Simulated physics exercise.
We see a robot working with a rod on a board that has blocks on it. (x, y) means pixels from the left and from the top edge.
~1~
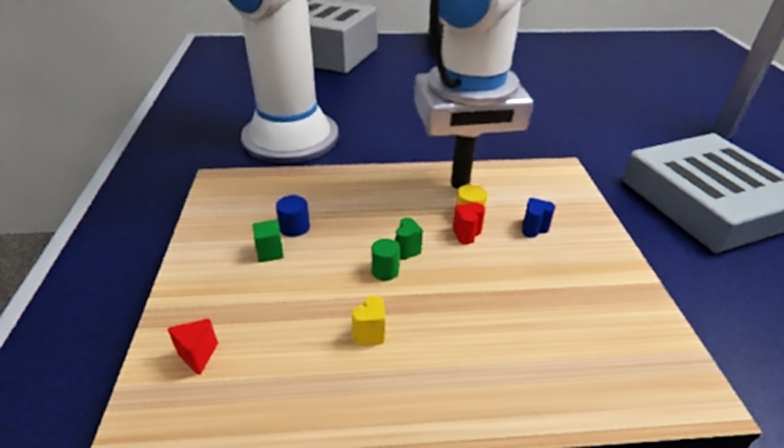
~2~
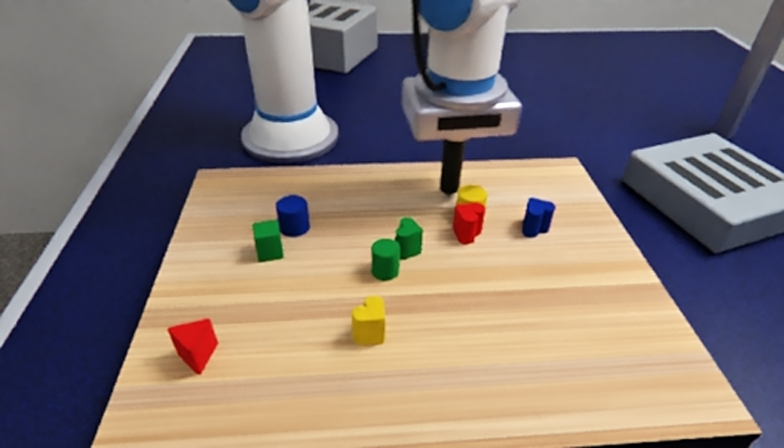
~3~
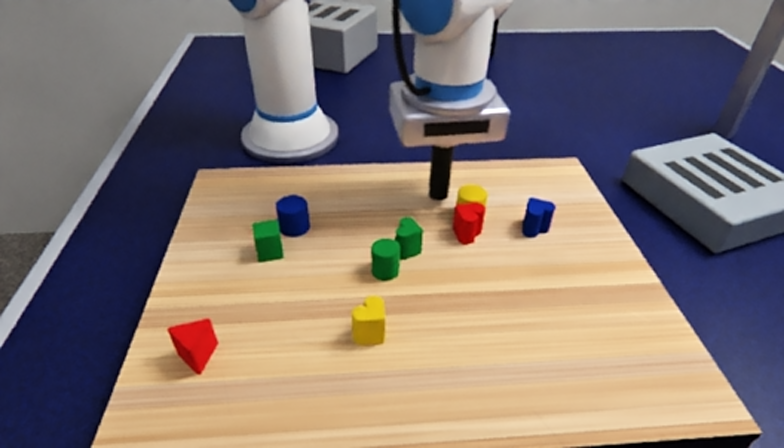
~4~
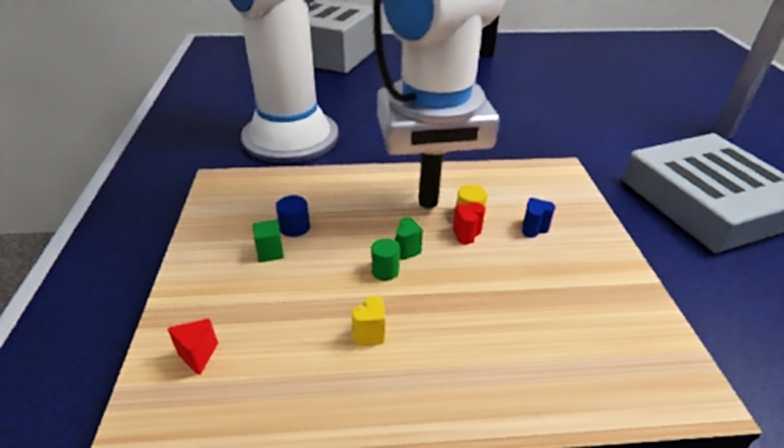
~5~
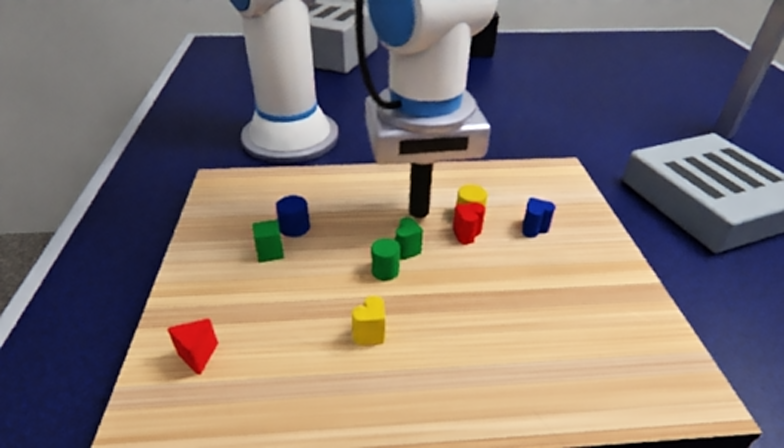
A robot arm holding a black rod moved slowly left and slightly forward over the back of a wooden board, nearing the green heart, while the colored blocks scattered across the board all stayed still.
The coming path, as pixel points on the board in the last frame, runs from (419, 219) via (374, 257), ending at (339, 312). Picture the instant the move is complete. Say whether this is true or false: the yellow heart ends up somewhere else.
False - the claim does not hold.
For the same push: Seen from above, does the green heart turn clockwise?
I believe not.
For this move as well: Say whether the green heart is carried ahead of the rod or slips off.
Slid away.
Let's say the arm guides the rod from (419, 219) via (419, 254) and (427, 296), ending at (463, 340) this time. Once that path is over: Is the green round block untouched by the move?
In short: No.
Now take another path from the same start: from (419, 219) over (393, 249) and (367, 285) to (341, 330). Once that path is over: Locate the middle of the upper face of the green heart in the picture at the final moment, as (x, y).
It comes to (409, 244).
On the path given first. One third of the way, rod at (388, 236); green heart at (408, 232), turned 35° anticlockwise.
Two thirds of the way, rod at (361, 267); green round block at (385, 258); green heart at (408, 233), turned 40° anticlockwise.
At the end, rod at (339, 305); yellow heart not moved; green round block at (385, 258); green heart at (408, 233), turned 40° anticlockwise.
